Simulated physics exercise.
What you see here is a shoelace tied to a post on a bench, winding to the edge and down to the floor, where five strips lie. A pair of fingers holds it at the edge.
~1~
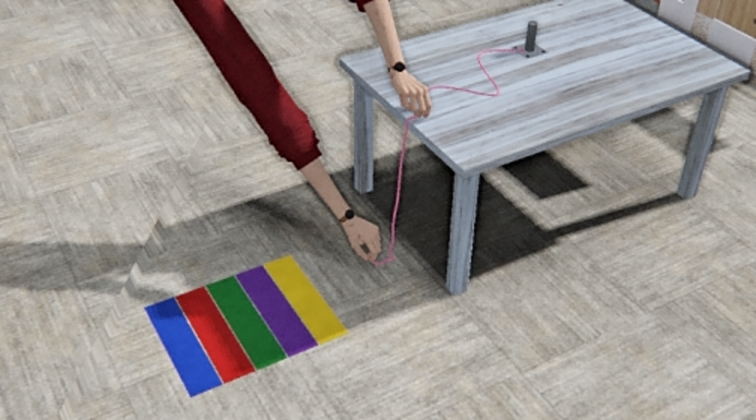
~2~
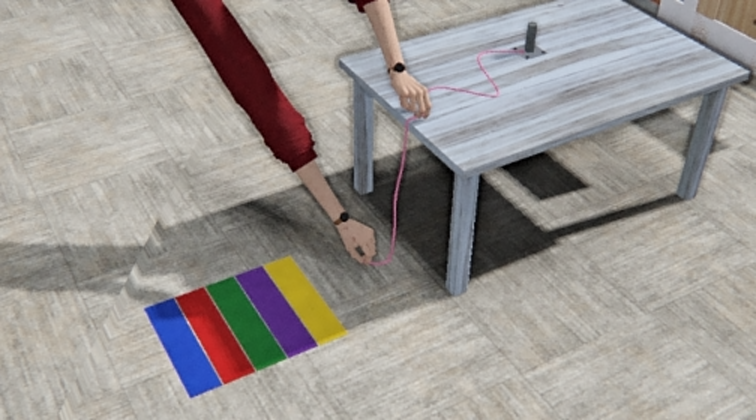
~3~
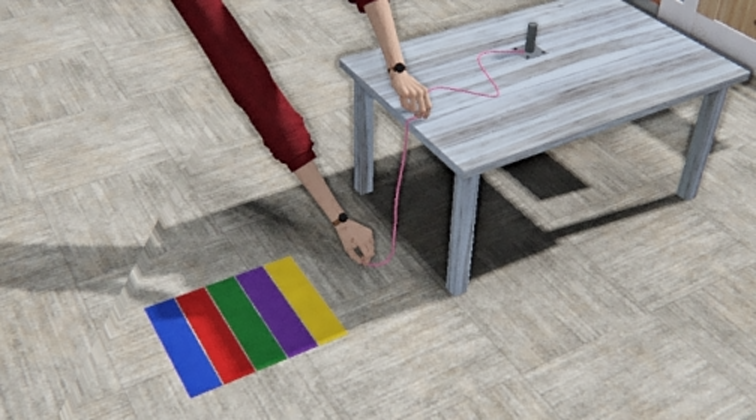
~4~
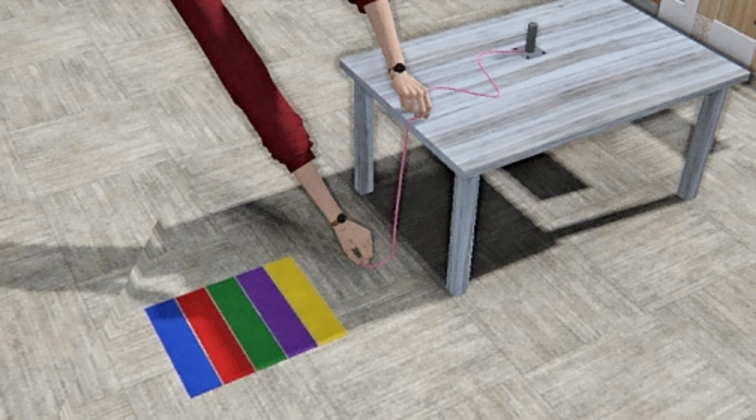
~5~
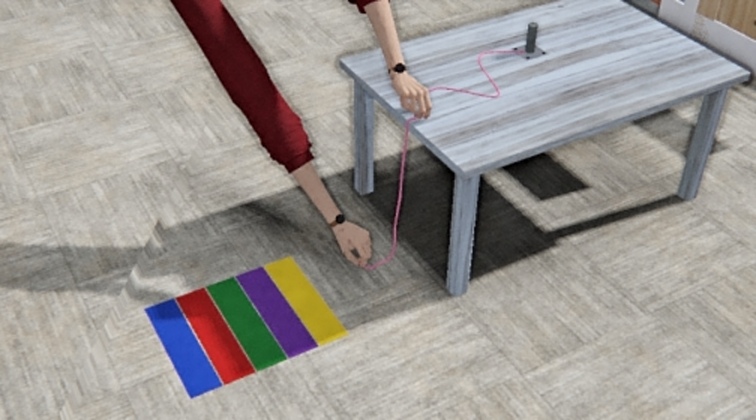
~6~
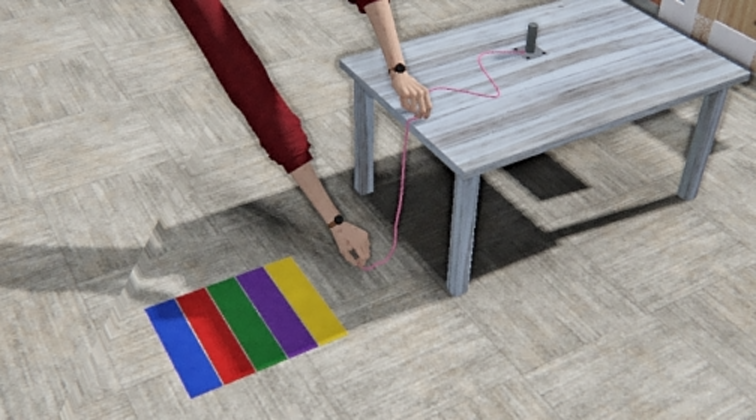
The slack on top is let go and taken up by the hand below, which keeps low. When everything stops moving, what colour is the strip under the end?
The strip under the end is blue.
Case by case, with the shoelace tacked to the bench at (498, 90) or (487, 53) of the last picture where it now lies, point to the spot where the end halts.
Approximately (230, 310) and (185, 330), respectively.
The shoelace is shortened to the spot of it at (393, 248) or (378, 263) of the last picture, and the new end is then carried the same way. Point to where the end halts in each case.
One per try, the spots are (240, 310) and (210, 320).
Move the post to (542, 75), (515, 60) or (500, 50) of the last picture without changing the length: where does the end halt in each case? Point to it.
Try by try: (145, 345), (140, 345) and (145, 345).
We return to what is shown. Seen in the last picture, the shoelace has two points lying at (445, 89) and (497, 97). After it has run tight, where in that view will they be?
The first moves to (392, 118), the second to (431, 95).
Soon after, end near (226, 314); over green.
After that, end near (193, 327); over blue.
At the stop, end near (173, 334); over blue. Over blue.
